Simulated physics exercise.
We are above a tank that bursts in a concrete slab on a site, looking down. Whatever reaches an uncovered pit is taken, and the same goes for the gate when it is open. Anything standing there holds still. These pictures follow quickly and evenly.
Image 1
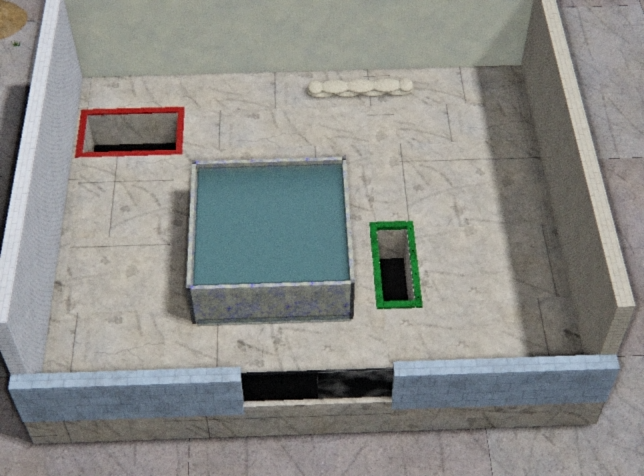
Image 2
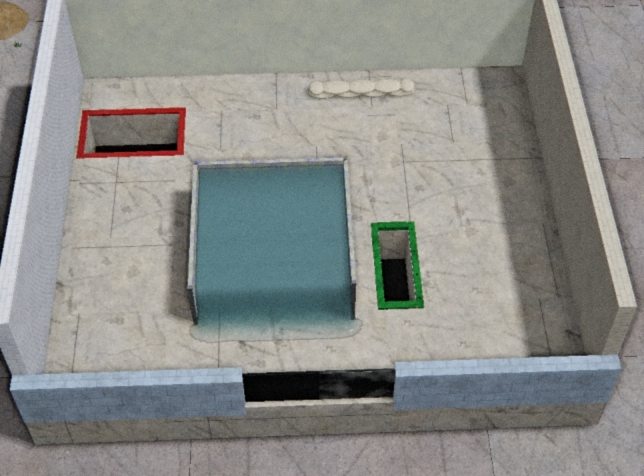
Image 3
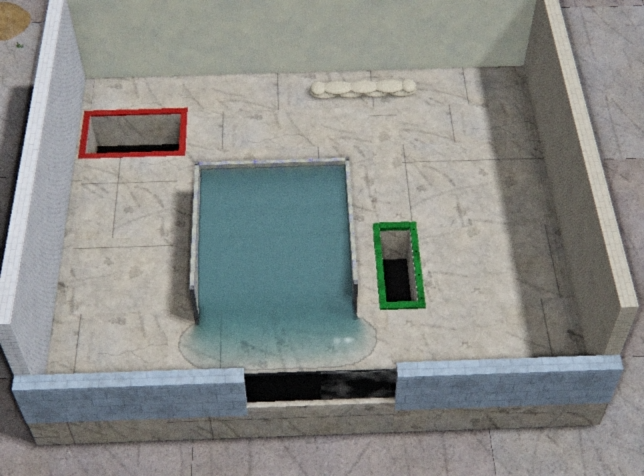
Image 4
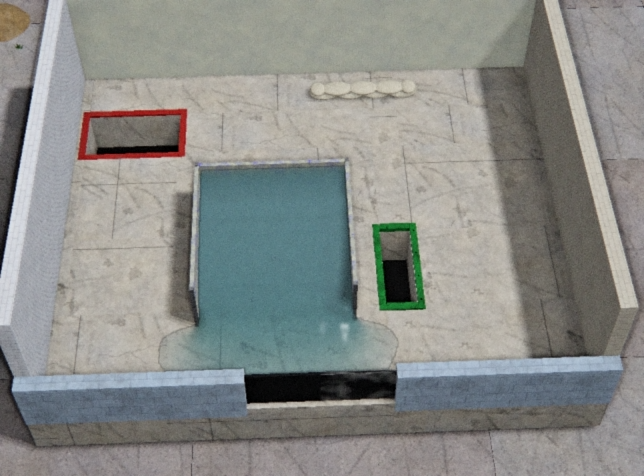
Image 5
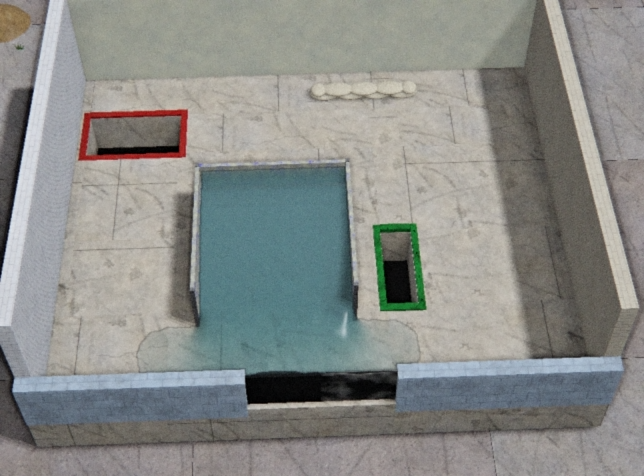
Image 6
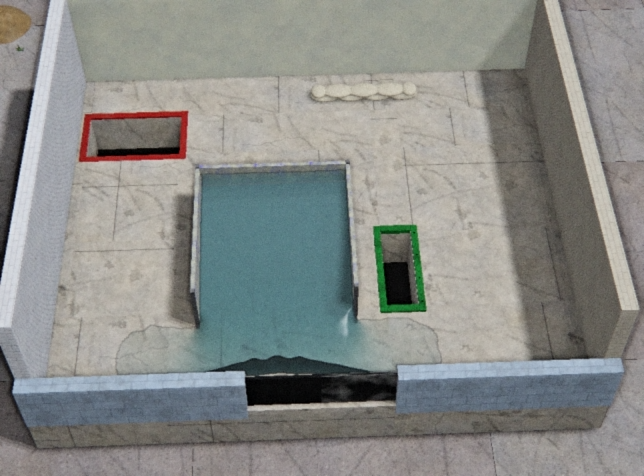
The clip shows a tank of still teal water in a walled concrete slab with red-framed and green-framed openings; its near side opens, and water pours out, spreading across the floor toward the viewer and widening left and right along the front wall.
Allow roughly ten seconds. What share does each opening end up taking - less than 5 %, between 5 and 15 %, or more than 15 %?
In the end, the gate takes less than 5 %, the red pit takes more than 15 %, the green pit takes less than 5 %.
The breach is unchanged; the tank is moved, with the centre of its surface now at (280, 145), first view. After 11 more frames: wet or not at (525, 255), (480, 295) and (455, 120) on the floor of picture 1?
Outcome, in sequence: Unwetted, unwetted, unwetted.
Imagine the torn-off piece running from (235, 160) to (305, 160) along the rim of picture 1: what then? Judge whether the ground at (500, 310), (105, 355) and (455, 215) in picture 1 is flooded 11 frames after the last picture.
First point spared, second point spared, third point spared.
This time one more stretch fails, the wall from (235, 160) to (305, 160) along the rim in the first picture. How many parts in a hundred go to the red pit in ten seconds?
Red takes 35 in a hundred.
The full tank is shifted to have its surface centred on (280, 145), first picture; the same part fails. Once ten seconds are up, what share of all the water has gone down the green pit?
The green pit takes 8 per cent.
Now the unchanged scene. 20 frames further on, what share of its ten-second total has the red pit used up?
Near 10 %, I'd say.
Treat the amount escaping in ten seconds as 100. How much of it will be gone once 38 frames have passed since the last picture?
I'd estimate some 50 per cent.
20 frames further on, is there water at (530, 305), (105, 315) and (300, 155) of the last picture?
Listed points: Inundated / inundated / unwetted.
A moment on, water covers 15 % of the floor; the gate 0 %, the red pit 0 %, the green pit 0 %.
Next, water covers 30 % of the floor; the gate 0 %, the red pit 0 %, the green pit 0 %.
Then, water covers 50 % of the floor; the gate 0 %, the red pit 2 %, the green pit 0 %.
Later, water covers 90 % of the floor; the gate 0 %, the red pit 12 %, the green pit 0 %.
In the end, water covers 95 % of the floor; the gate 0 %, the red pit 24 %, the green pit 0 %.
